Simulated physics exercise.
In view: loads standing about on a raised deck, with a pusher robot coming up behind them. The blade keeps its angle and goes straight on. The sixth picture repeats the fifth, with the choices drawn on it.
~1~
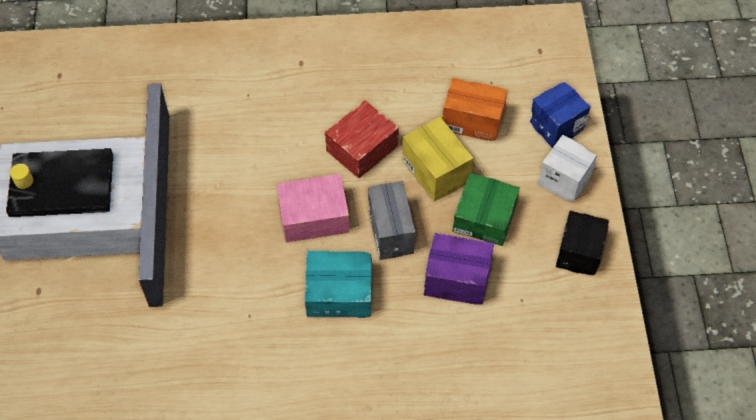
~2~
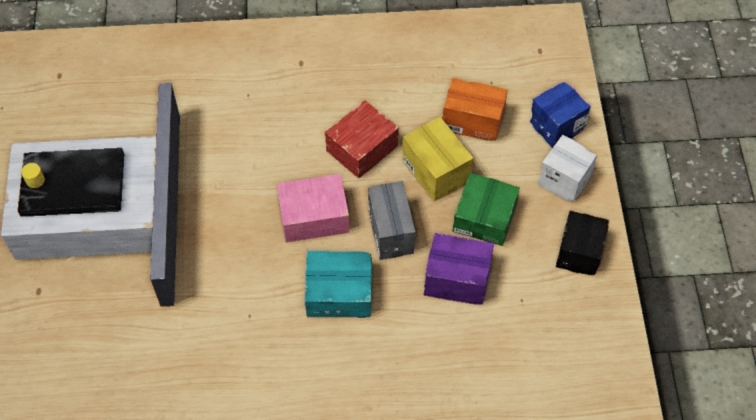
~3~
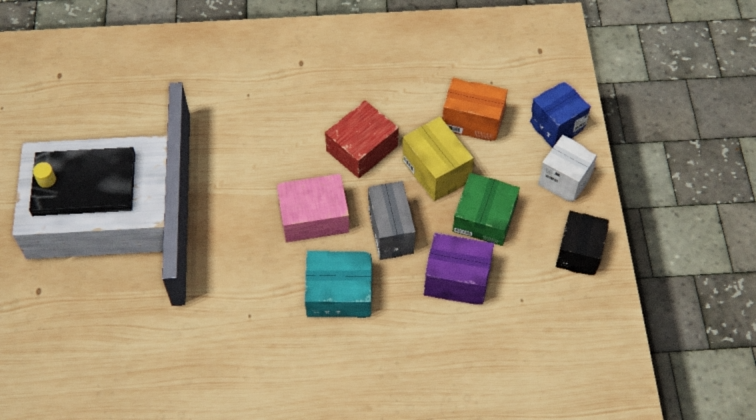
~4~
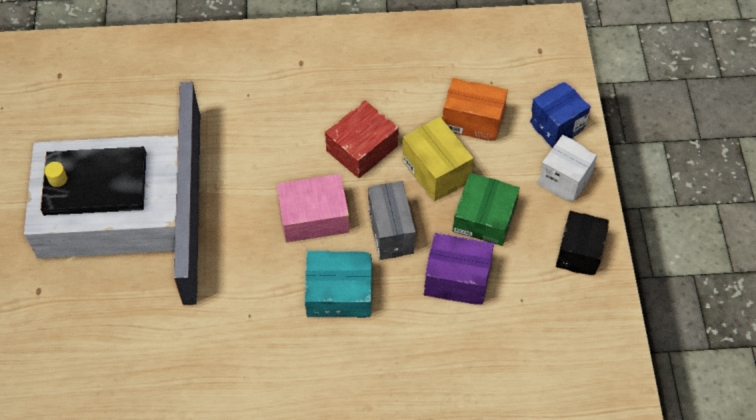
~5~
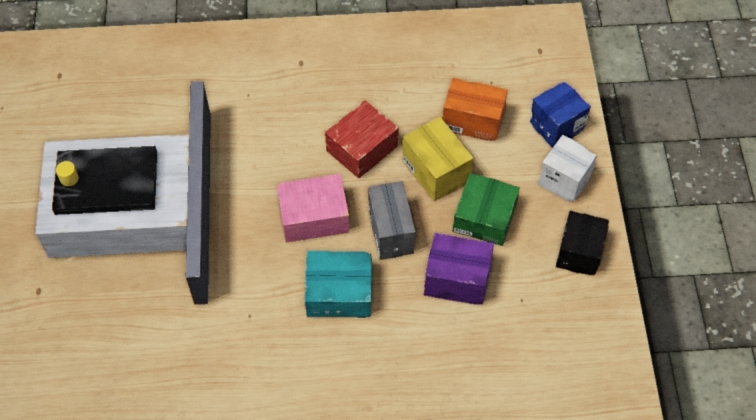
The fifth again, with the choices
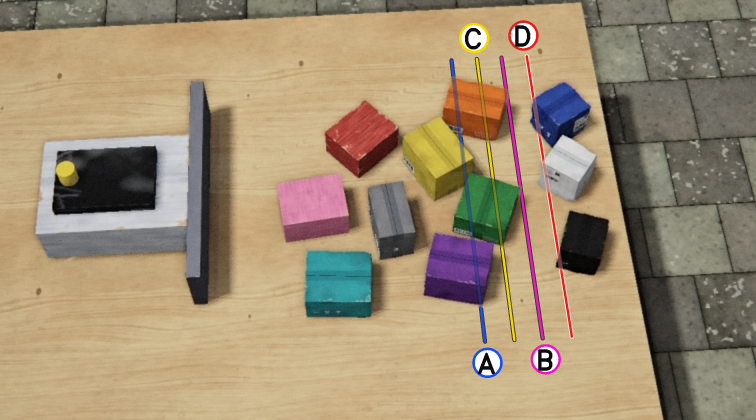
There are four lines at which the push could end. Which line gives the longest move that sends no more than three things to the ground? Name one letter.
As far as mark B.
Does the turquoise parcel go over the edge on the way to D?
No.
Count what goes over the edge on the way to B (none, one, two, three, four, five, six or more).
Three.
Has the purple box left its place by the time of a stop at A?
Yes.
On the marked copy, A at (467, 191); B at (521, 188); C at (494, 189); D at (548, 186).
Following B. Soon after the start, robot (233, 172); turquoise parcel (359, 281); grey parcel (407, 220).
Later, robot (350, 166); white box (584, 160); black box (597, 249).
In the end, robot (439, 161); white box over the edge; black box over the edge; three fallen.
As for the rest, A is within the limit but short; C is within the limit but short; D drops six.
